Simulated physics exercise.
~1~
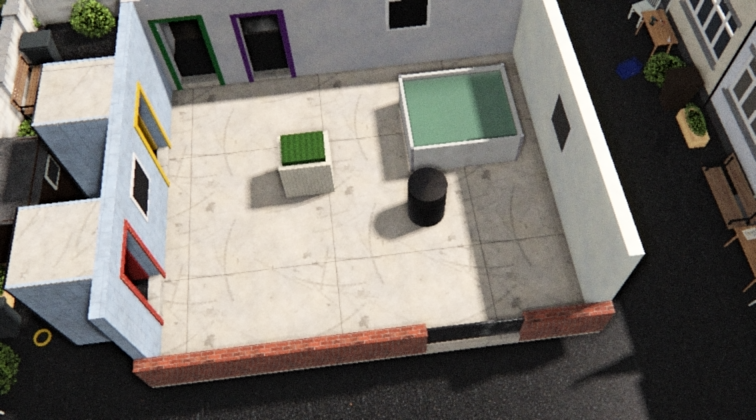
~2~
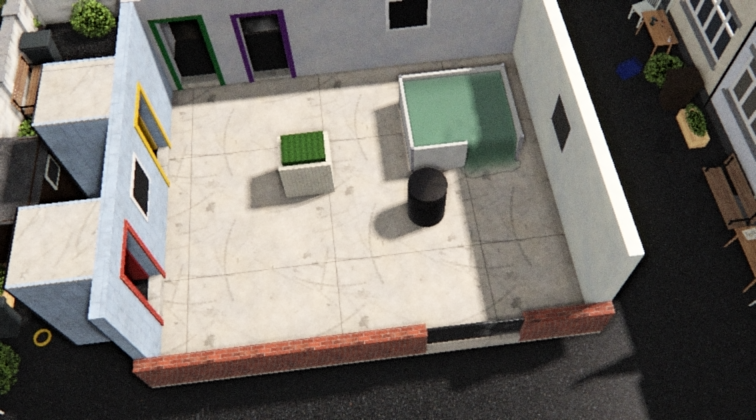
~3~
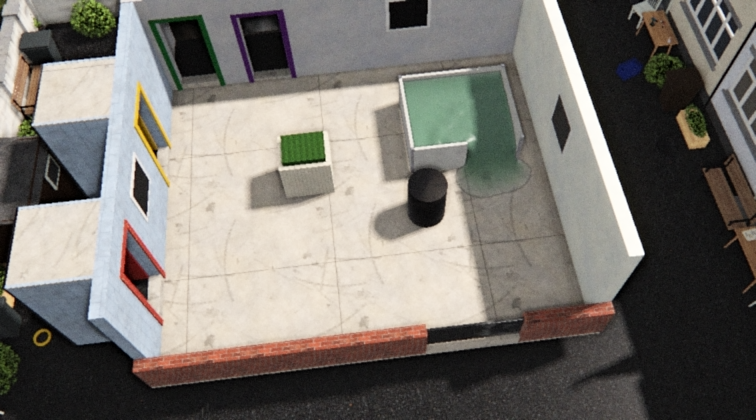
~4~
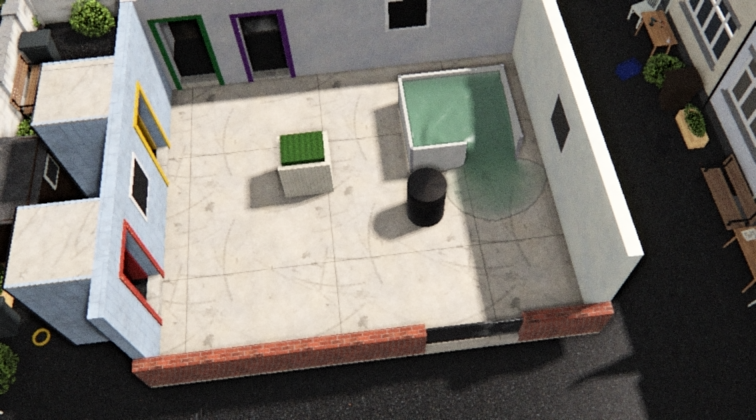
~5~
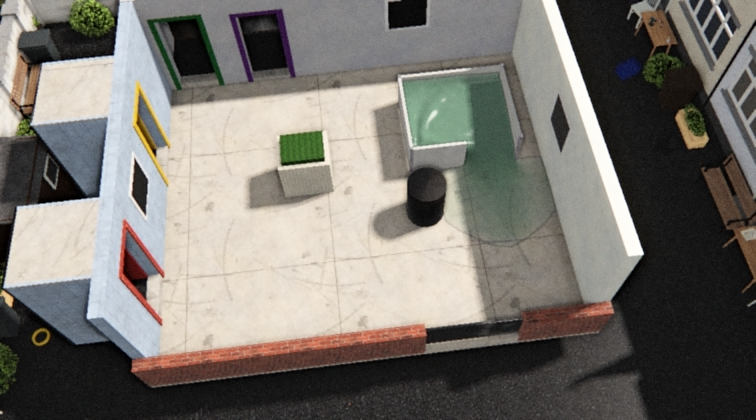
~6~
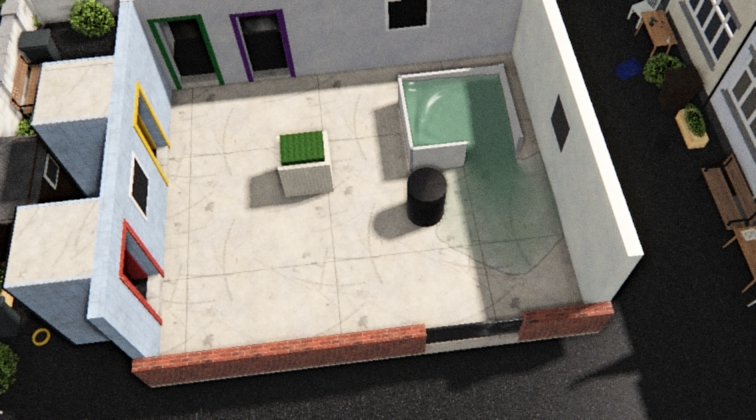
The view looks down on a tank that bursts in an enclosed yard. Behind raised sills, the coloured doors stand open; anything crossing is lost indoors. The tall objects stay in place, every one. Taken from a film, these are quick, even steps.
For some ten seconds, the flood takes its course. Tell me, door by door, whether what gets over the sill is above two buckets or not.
The purple door holds up fine I think; the green door holds up fine I think; the yellow door holds up fine I think; the red door holds up fine I think.
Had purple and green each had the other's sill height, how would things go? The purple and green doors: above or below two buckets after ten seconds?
Purple door stays within, green door runs over.
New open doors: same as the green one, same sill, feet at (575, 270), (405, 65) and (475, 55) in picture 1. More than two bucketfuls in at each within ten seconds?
Same order as asked - exceeds the limit, stays within the limit and stays within the limit.
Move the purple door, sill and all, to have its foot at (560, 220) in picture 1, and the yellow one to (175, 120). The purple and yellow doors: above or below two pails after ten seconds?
As it turns out, the purple door runs past it while the yellow door keeps within it.
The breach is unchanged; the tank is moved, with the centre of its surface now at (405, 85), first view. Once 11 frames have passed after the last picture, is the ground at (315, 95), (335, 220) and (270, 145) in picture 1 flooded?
Check in sequence: Still parched, soaked through, still parched.
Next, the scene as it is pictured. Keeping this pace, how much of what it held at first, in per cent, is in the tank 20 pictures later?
That comes to about 38 per cent.
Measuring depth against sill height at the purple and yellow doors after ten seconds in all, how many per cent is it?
130 and 60 %, in that order.
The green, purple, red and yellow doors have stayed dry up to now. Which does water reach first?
The red-painted one.
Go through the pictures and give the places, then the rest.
The first frame shows the open tank at (459, 108) is whole and still.
In the second frame, water pours out at (490, 155) and has run to (517, 165).
In the third frame, water pours out at (490, 156) and has run to (473, 192).
In the fourth frame, water pours out at (489, 156) and has run to (489, 217).
In the fifth frame, the front is at (517, 240), out from the gap at (489, 156).
In the sixth frame, water pours out at (490, 156) and has run to (525, 269).
A moment on, water covers 20 % of the floor; the purple door not reached, the green door not reached, the yellow door not reached, the red door not reached.
Next, water covers 25 % of the floor; the purple door not reached, the green door not reached, the yellow door not reached, the red door not reached.
Then, water covers 35 % of the floor; the purple door not reached, the green door not reached, the yellow door not reached, the red door not reached.
Later, water covers 65 % of the floor; the purple door not reached, the green door not reached, the yellow door wet at the sill, nothing in, the red door wet at the sill, nothing in.
In the end, water covers 90 % of the floor; the purple door under two buckets in, the green door wet at the sill, nothing in, the yellow door wet at the sill, nothing in, the red door wet at the sill, nothing in.
